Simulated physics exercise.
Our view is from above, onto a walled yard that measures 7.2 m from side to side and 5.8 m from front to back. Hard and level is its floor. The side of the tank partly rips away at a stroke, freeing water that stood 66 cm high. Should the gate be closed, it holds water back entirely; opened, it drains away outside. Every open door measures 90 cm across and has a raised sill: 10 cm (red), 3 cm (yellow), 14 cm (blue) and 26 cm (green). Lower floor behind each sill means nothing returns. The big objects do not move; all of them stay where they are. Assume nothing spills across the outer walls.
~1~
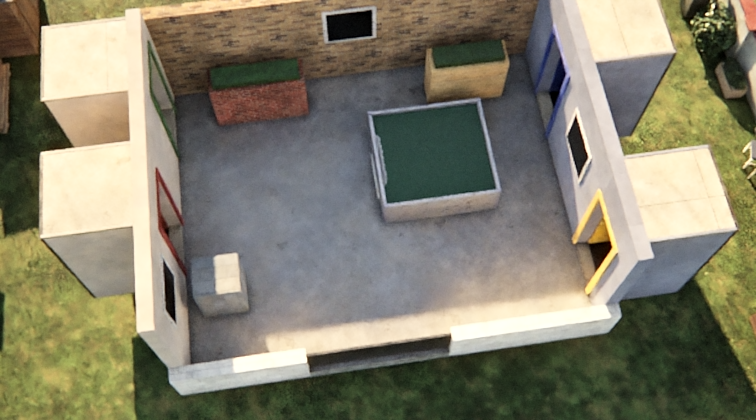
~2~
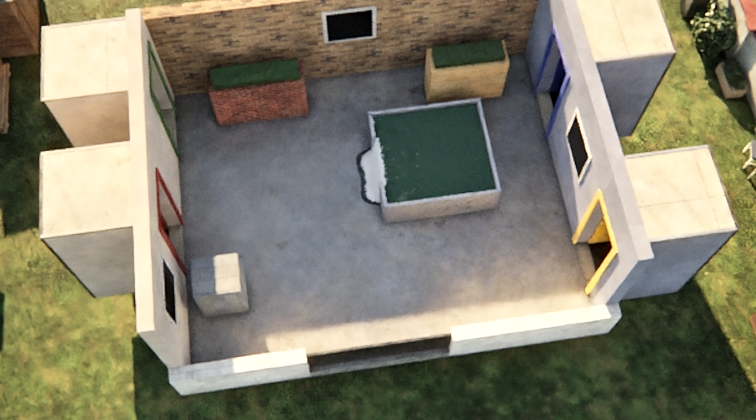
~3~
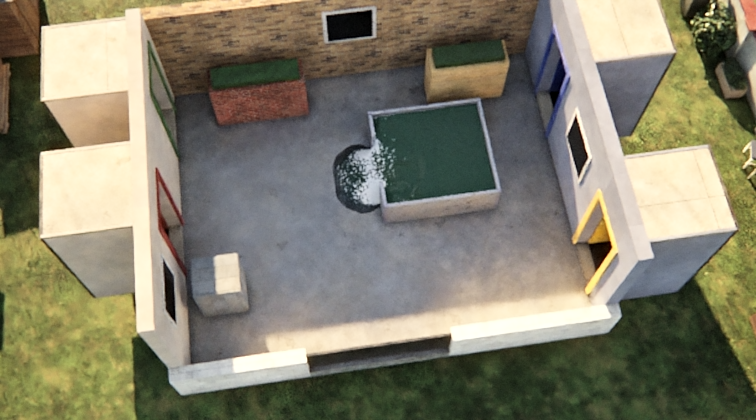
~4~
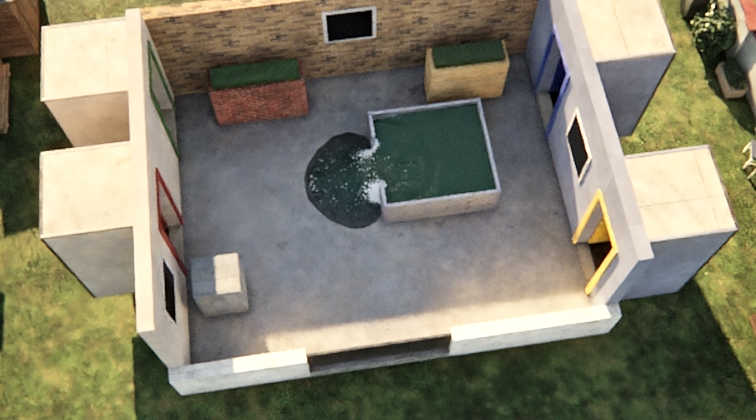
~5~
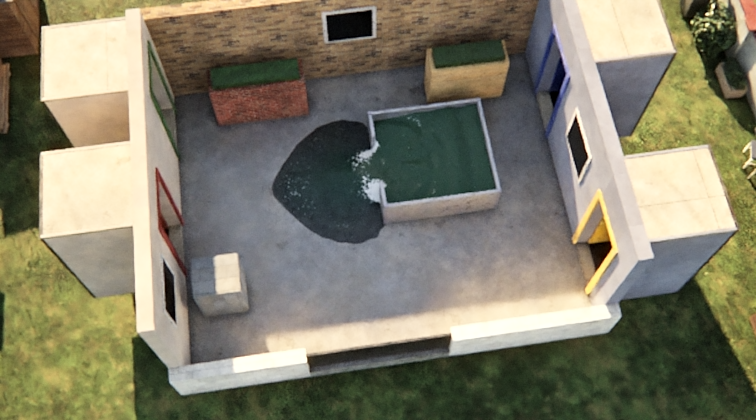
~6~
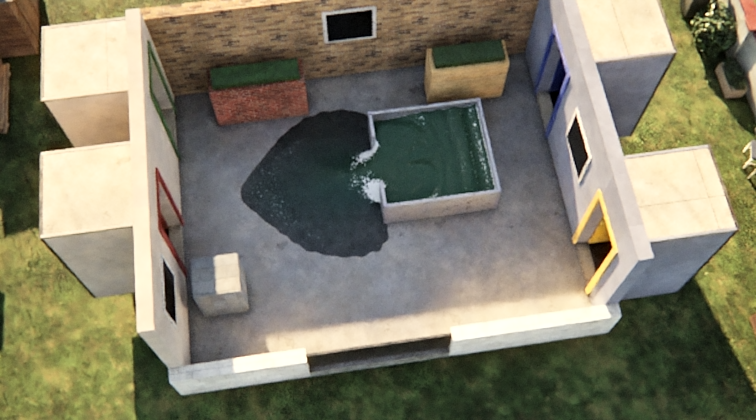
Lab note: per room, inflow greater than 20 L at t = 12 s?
Red door yes; yellow door yes; blue door no; green door no.
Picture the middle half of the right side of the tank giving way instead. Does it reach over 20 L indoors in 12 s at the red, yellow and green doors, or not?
At red the amount is beneath the mark, at yellow it is higher than the mark, and at green it is beneath the mark.
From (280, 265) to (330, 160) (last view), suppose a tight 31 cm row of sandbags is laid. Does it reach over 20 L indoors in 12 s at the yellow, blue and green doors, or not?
Well, the yellow one is more than allowed, the blue one is within bounds, and the green one is within bounds.
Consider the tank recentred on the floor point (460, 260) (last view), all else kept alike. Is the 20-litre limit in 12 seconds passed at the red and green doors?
So the red door tops the limit and the green door keeps within it.
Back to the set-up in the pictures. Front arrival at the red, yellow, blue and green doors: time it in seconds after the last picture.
So, red at 0.6 s, then yellow at 8.0 s, blue at 6.0 s, and green at 0.8 s.
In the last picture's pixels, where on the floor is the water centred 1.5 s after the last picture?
Centre: Approx. (357, 177) px.
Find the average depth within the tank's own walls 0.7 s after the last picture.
About 46 cm.
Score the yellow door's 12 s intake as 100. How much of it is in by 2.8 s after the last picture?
It comes to about 0 per cent.
Then, 0.7 s after the last picture water covers 30 % of the floor and is deepest (35 cm) near (368, 176); red door 11 cm at the sill, 0 L in, yellow door not reached, blue door not reached, green door not reached.
Then, 1.5 s after the last picture water covers 40 % of the floor and is deepest (32 cm) near (179, 159); red door 23 cm at the sill, 30 L in, yellow door not reached, blue door not reached, green door 26 cm at the sill, 1 L in.
Then, 2.8 s after the last picture water covers 45 % of the floor and is deepest (30 cm) near (176, 105); red door 19 cm at the sill, 94 L in, yellow door not reached, blue door not reached, green door 18 cm at the sill, 7 L in.
Then, 6.3 s after the last picture water covers 75 % of the floor and is deepest (14 cm) near (192, 376); red door 12 cm at the sill, 146 L in, yellow door not reached, blue door 4 cm at the sill, 0 L in, green door 12 cm at the sill, 8 L in.
Then, 11.3 s after the last picture water covers 100 % of the floor and is deepest (10 cm) near (578, 262); red door 8 cm at the sill, 150 L in, yellow door 9 cm at the sill, 40 L in, blue door 5 cm at the sill, 0 L in, green door 8 cm at the sill, 8 L in.
